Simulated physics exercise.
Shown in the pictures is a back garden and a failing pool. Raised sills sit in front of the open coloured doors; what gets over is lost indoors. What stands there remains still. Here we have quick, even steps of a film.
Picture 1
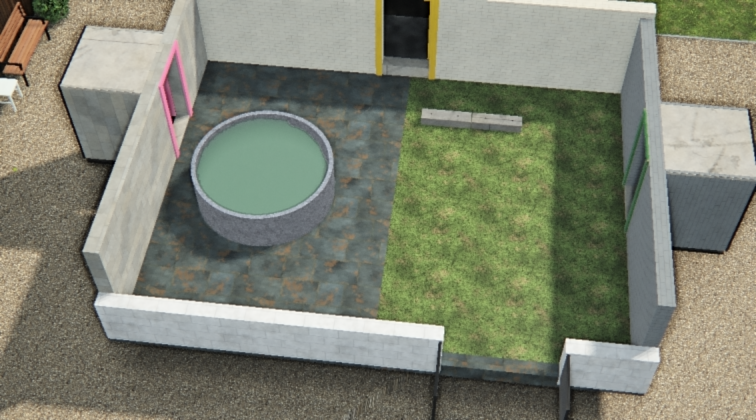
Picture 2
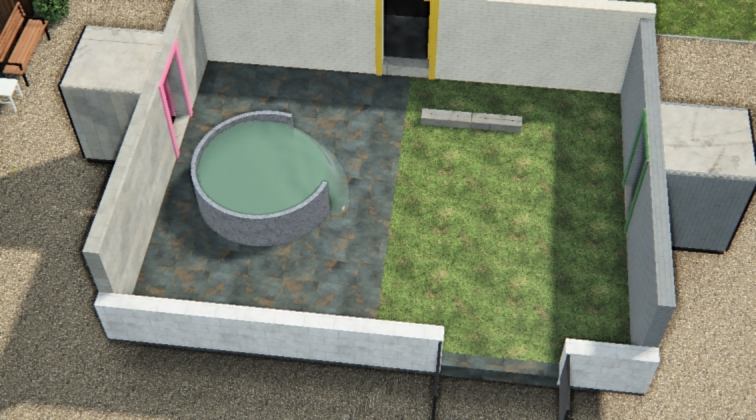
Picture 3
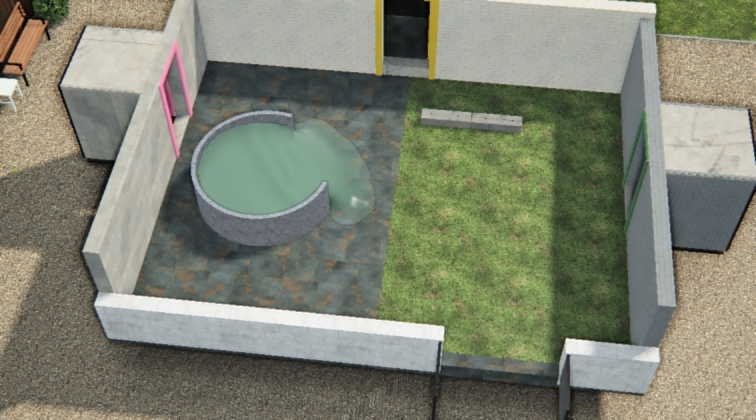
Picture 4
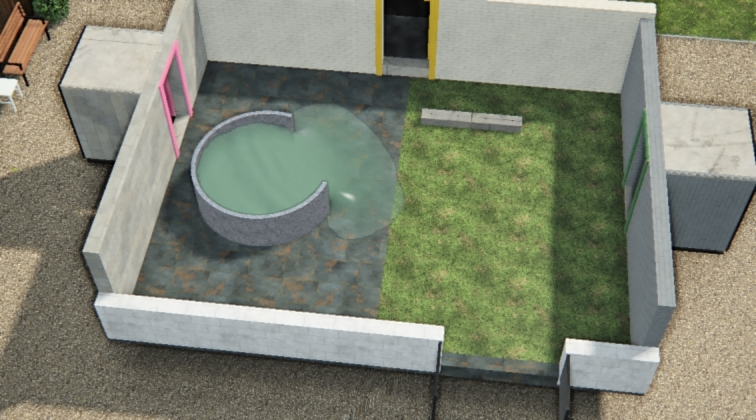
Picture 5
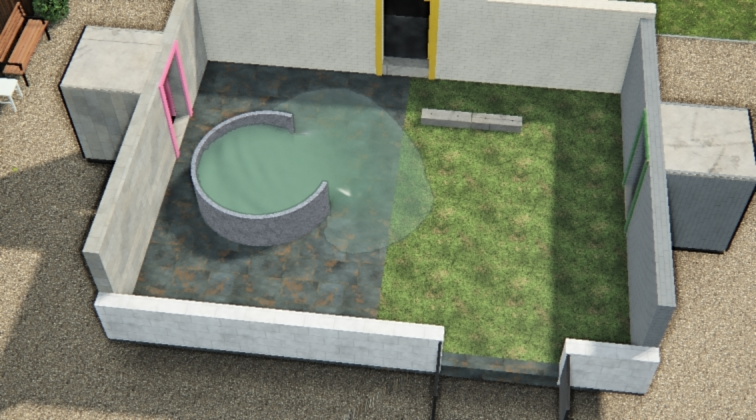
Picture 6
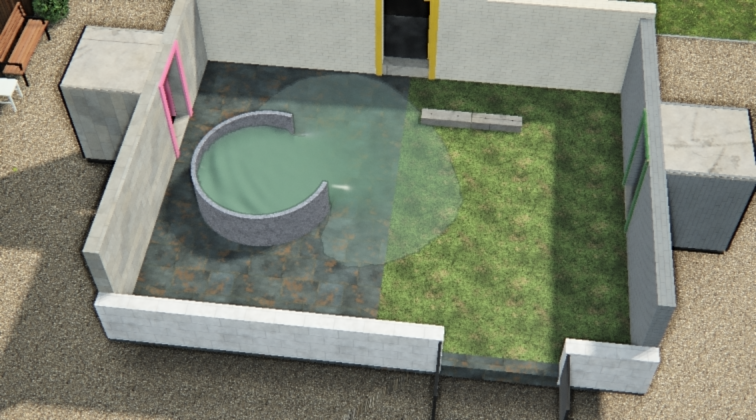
Green water pouring through a gap in a round grey pool's wall, spreading rightward across dark paving onto the grass.
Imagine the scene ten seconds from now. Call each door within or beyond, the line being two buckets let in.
Pink door - within; yellow door - within; green door - beyond.
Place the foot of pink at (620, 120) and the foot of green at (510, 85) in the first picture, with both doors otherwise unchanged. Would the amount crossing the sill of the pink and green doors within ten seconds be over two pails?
First the pink door, which crosses the line, then the green door, which crosses the line.
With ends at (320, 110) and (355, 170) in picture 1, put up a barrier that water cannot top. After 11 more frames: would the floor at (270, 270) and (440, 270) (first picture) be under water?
Untouched, then submerged.
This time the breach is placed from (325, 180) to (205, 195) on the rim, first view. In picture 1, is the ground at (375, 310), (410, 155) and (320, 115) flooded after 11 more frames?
Submerged, bone-dry, bone-dry.
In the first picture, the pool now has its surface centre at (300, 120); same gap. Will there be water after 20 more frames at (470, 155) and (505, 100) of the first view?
Soaked, soaked.
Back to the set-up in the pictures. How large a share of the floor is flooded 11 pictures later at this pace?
Roughly 40 per cent.
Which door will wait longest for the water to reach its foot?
That's the pink door.
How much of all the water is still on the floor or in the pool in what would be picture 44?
I'd put it at about 98 per cent.
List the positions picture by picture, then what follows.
In the first picture, the round pool at (263, 165) is whole and still.
In the second picture, the front is at a hidden place, out from the gap at (326, 163).
In the third picture, the front is at (306, 123), out from the gap at (326, 164).
In the fourth picture, water pours out at (326, 166) and has run to (313, 107).
In the fifth picture, water pours out at (326, 166) and has run to (342, 91).
In the sixth picture, water pours out at (326, 166) and has run to (360, 79).
A moment on, water covers 30 % of the floor; the pink door not reached, the yellow door wet at the sill, nothing in, the green door not reached.
Next, water covers 40 % of the floor; the pink door not reached, the yellow door under two buckets in, the green door not reached.
Then, water covers 60 % of the floor; the pink door not reached, the yellow door under two buckets in, the green door under two buckets in.
Later, water covers 75 % of the floor; the pink door wet at the sill, nothing in, the yellow door under two buckets in, the green door over two buckets in.
In the end, water covers 95 % of the floor; the pink door wet at the sill, nothing in, the yellow door under two buckets in, the green door far over two buckets in.
